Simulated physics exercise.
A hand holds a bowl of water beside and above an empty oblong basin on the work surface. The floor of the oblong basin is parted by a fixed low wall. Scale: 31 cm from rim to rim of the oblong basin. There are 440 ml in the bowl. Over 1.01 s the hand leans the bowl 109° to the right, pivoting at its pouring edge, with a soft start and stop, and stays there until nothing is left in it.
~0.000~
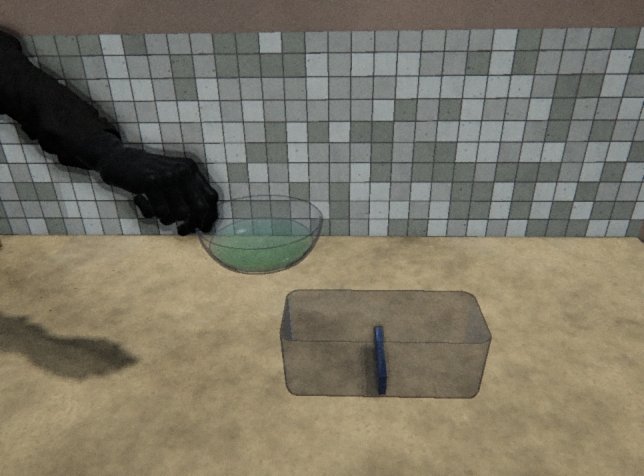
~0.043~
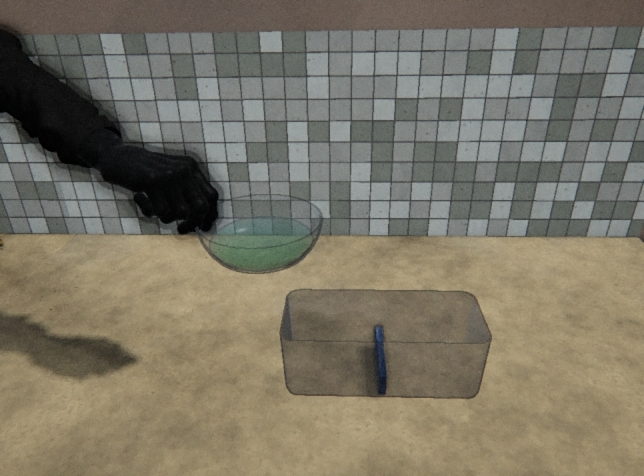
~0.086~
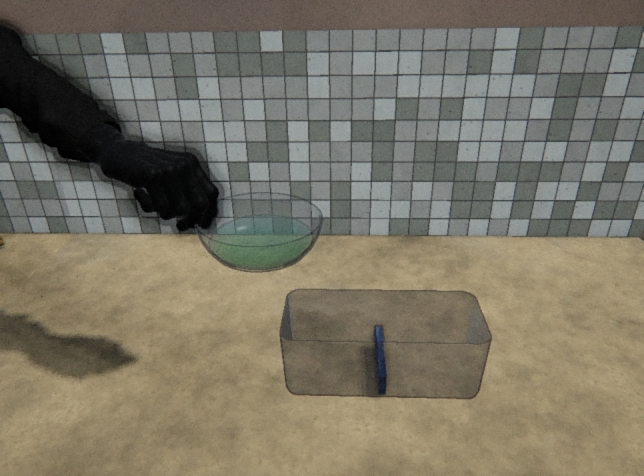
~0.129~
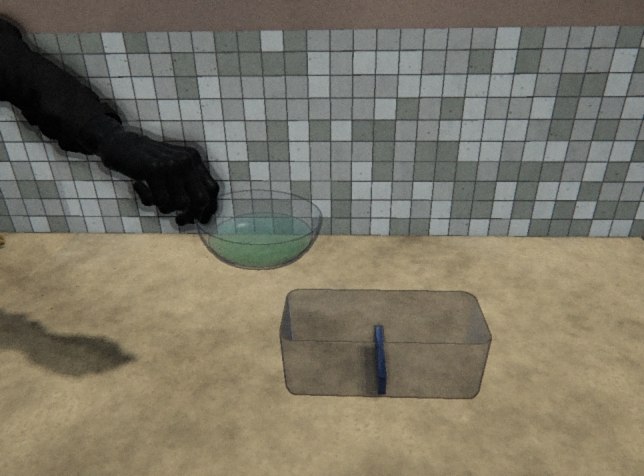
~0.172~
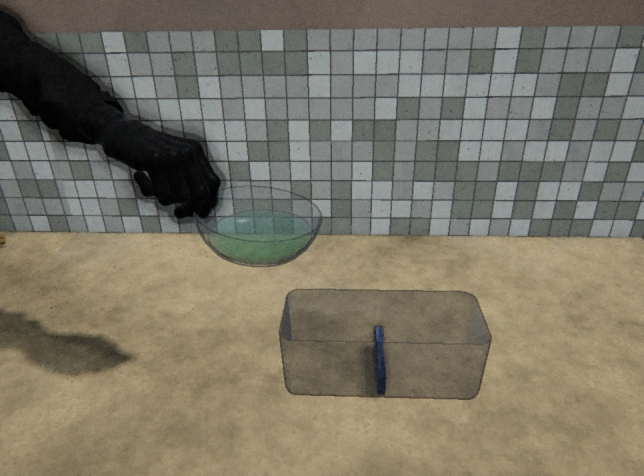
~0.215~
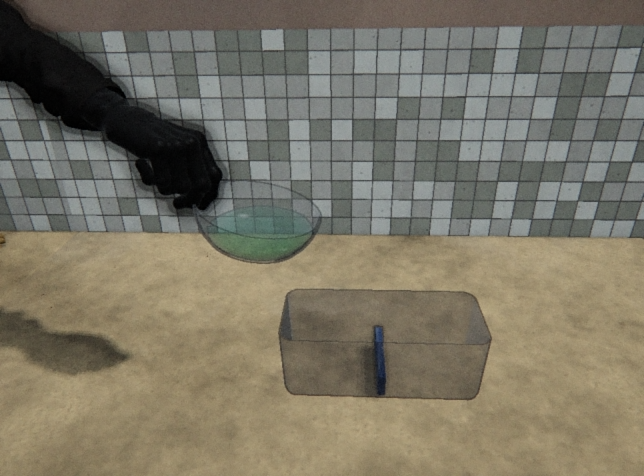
We see a black-gloved hand holding a clear bowl of greenish water by its left rim, above and to the left of a clear, empty oblong basin with a blue upright piece; the hand slowly leans the bowl slightly rightward.
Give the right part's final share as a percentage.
The far part has some 80 per cent.
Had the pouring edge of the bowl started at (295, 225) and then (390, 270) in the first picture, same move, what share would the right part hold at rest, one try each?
First 20, then 95 per cent.
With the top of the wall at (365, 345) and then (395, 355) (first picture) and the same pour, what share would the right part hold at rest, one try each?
First 90, then 40 per cent.
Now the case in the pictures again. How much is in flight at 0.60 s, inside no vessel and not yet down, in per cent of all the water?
About 54 per cent.
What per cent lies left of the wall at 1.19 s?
Near 18 in a hundred.
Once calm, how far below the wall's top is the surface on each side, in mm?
Some 34 mm on the left and 20 mm on the right.
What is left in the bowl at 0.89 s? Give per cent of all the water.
About 0 per cent.
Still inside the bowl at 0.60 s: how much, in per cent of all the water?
About 44 per cent.
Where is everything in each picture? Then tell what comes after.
It leans 0°; its right rim is at (322, 221); the water meets the walls at (211, 236) and (315, 236); the oblong basin's rim runs from (284, 314) to (482, 317); the wall's top is at (381, 351), in the first picture.
It leans 0°; its right rim is at (322, 220); the water meets the walls at (210, 235) and (315, 236), in the second picture.
It leans 2°; its right rim is at (322, 220); the water meets the walls at (210, 233) and (315, 235), in the third picture.
It leans 4°; its right rim is at (322, 220); the water meets the walls at (209, 230) and (314, 233), in the fourth picture.
It leans 8°; its right rim is at (321, 220); the water meets the walls at (209, 226) and (314, 231), in the fifth picture.
It leans 12°; its right rim is at (321, 220); the water meets the walls at (209, 222) and (314, 228), in the sixth picture.
By 0.60 s the tilt is 71° and 44 per cent is still to pour, 2 is left of the wall and 0 right of it.
By 0.89 s the tilt is 105° and 0 per cent is still to pour, 13 is left of the wall and 71 right of it.
By 1.19 s the tilt is 109° and 0 per cent is still to pour, 18 is left of the wall and 80 right of it.
By 1.51 s the tilt is 109° and 0 per cent is still to pour, 18 is left of the wall and 80 right of it.
At rest 18 per cent lies left of the wall, 80 right of it and 2 outside.
